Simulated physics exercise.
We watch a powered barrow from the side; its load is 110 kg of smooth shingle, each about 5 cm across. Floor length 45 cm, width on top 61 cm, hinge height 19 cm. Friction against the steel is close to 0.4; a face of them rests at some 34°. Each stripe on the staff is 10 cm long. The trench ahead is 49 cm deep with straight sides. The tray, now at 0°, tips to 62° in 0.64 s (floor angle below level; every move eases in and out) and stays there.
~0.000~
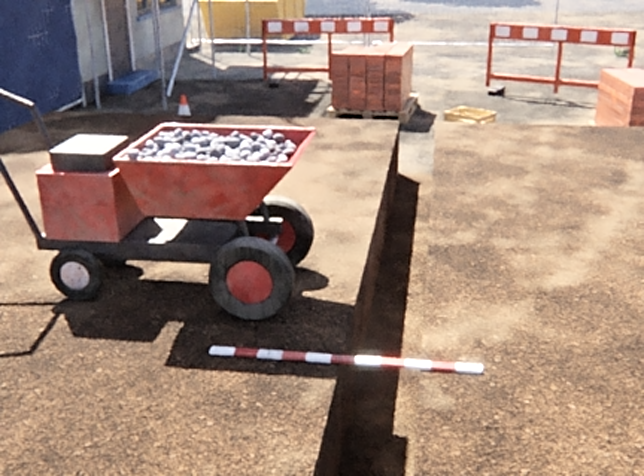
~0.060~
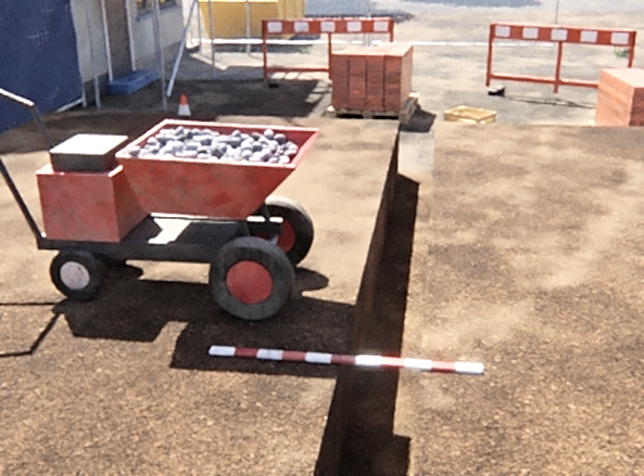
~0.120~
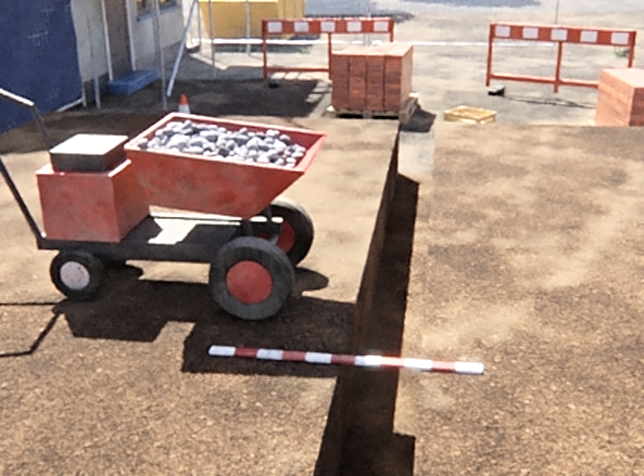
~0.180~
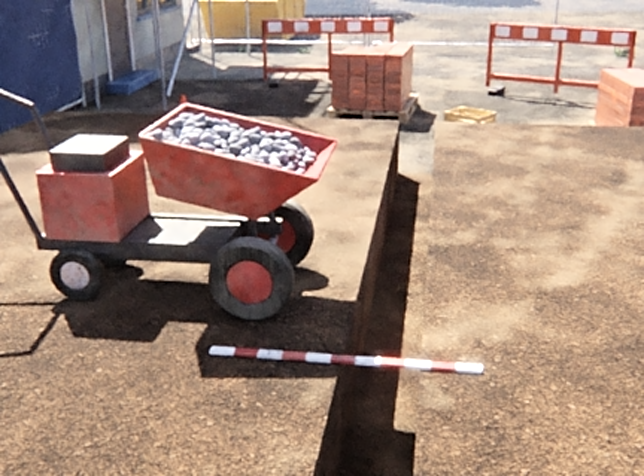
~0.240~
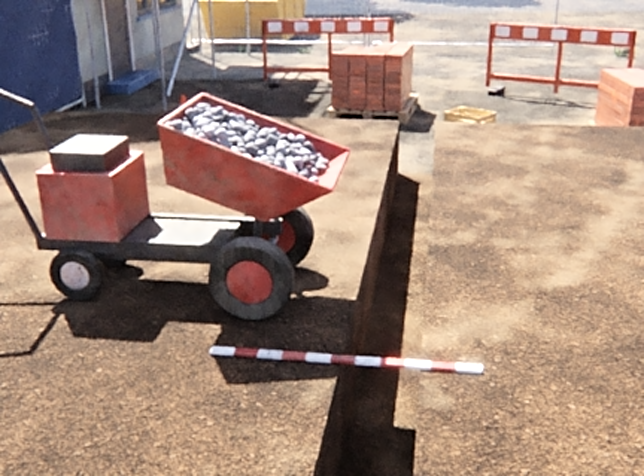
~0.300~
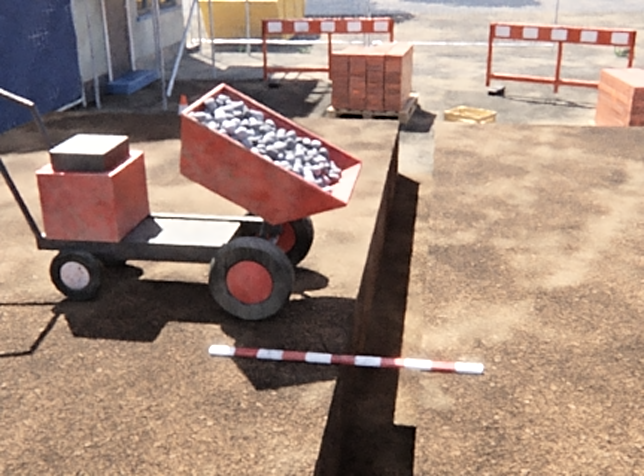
On a building site, a red barrow's tray of grey stones tilts steadily down toward the right.
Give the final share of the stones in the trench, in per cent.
Some 41 per cent of it.
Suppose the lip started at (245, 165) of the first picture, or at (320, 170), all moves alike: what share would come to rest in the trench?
About 80 and 20 per cent.
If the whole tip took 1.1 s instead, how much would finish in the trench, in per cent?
In that case some 55 per cent.
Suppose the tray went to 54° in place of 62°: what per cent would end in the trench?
In that case some 40 per cent.
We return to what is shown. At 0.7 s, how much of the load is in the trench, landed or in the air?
Some 15 per cent.
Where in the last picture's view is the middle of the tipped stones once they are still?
Near (450, 299).
After 0.5 s the floor is at 52°; 100 % in the tray; the foremost stones are at (369, 215).
After 0.7 s the floor is at 62°; 72 % in the tray, 16 % in the trench, 12 % past the trench; the foremost stones are at (457, 295).
After 1.1 s the floor is at 62°; 26 % in the tray, 17 % in the trench, 57 % past the trench; the foremost stones are at (621, 313).
After 3.0 s the floor is at 62°; 0 % in the tray, 41 % in the trench, 59 % past the trench; the foremost stones are past the picture's edge.
